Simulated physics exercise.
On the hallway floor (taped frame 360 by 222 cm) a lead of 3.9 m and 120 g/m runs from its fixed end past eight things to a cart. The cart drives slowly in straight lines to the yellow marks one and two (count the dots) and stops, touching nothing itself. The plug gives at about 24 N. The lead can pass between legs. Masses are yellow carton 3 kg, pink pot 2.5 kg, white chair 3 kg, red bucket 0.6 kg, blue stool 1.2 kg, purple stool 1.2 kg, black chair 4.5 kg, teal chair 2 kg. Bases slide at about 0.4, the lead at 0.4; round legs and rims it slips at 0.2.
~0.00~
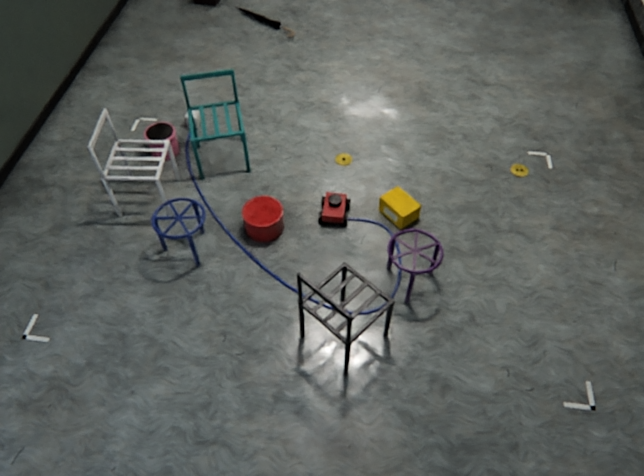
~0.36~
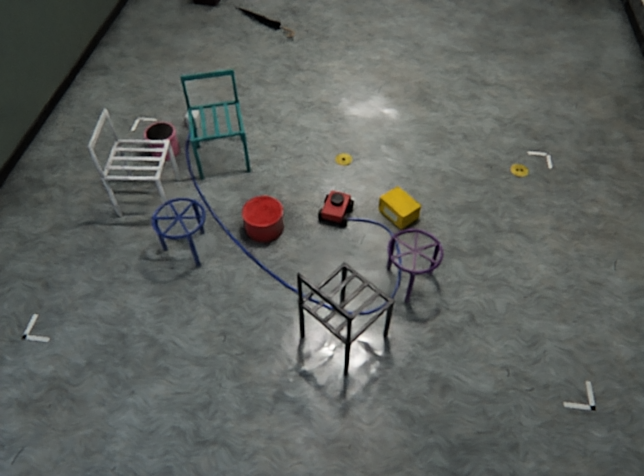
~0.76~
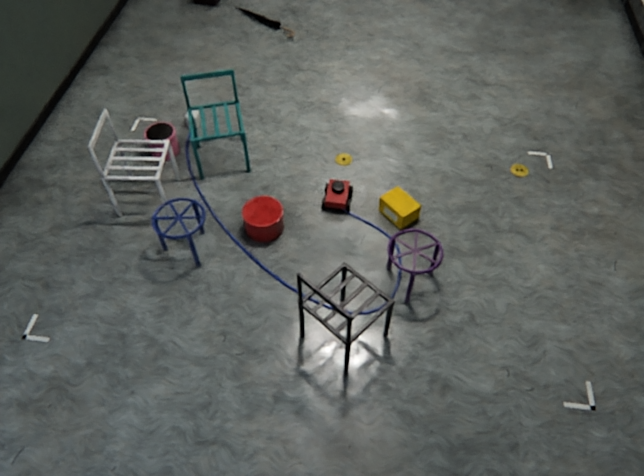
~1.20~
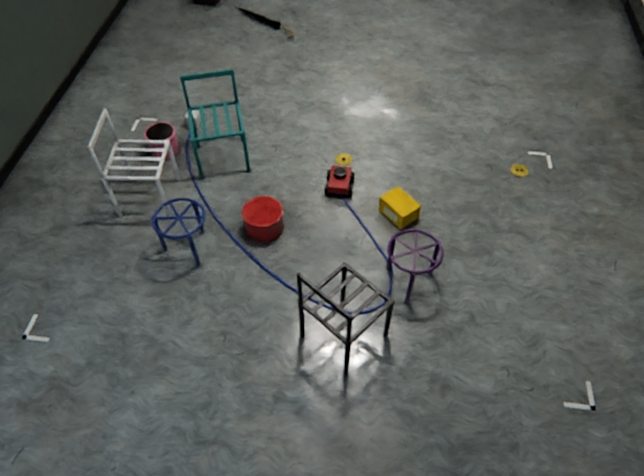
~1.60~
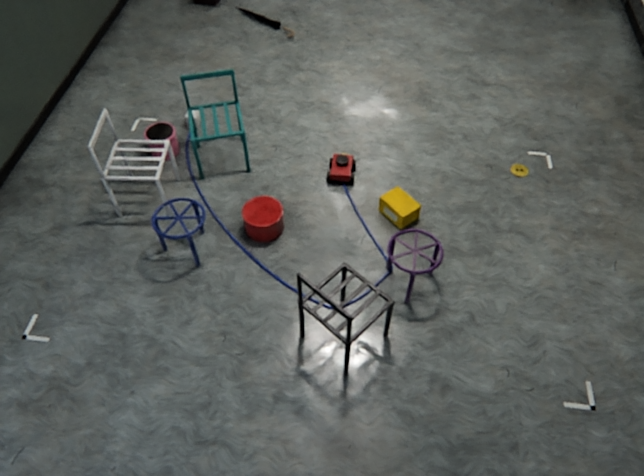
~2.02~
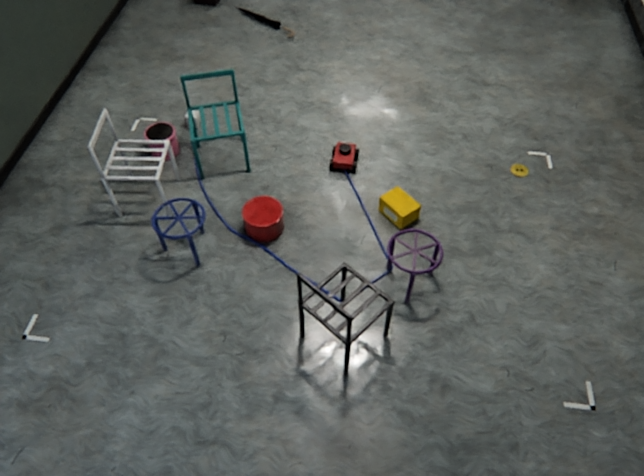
At the start, a small red cart trailing a blue lead sits between a red bucket and a yellow carton, among scattered chairs and stools. It rolls slowly away up the grey floor, passing over a yellow mark, while the lead straightens behind it and the furniture stays still.
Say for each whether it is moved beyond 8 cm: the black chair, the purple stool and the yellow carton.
Result: Black chair gets shifted, purple stool moves, yellow carton gets shifted.
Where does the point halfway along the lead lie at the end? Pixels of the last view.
Around (322, 260).
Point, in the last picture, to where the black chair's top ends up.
At about (346, 266).
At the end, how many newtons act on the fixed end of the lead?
Roughly 11 N.
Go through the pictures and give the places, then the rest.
In the first picture, black chair (346, 301); purple stool (416, 250); yellow carton (401, 201); marks (344, 160) (519, 171); lead runs through (278, 279); cart (334, 218).
In the second picture, lead runs through (278, 279); cart (334, 217).
In the third picture, lead runs through (278, 279); cart (337, 204).
In the fourth picture, lead runs through (278, 279) (363, 224); cart (339, 190).
In the fifth picture, lead runs through (278, 279) (358, 213); cart (341, 177).
In the sixth picture, black chair (346, 301); purple stool (415, 250); yellow carton (400, 201); lead runs through (360, 200); cart (343, 165).
At 3.2 s, cart at (383, 161), lead slack at the fixed end; purple stool 5 cm off its start.
At 4.3 s, cart at (428, 168), 6 N at the fixed end; purple stool 7 cm off its start.
At 5.4 s, cart at (474, 171), 14 N at the fixed end; purple stool 18 cm off its start at (392, 238), yellow carton 17 cm off its start at (423, 205), black chair 8 cm off its start at (344, 290).
At 6.6 s, cart at (515, 171), 11 N at the fixed end; black chair 25 cm off its start, yellow carton 23 cm off its start, purple stool 18 cm off its start.
At 7.0 s, cart at (515, 171), 11 N at the fixed end; black chair 25 cm off its start at (346, 266), yellow carton 23 cm off its start at (431, 209), purple stool 18 cm off its start at (392, 238), red bucket 15 cm off its start at (278, 200).
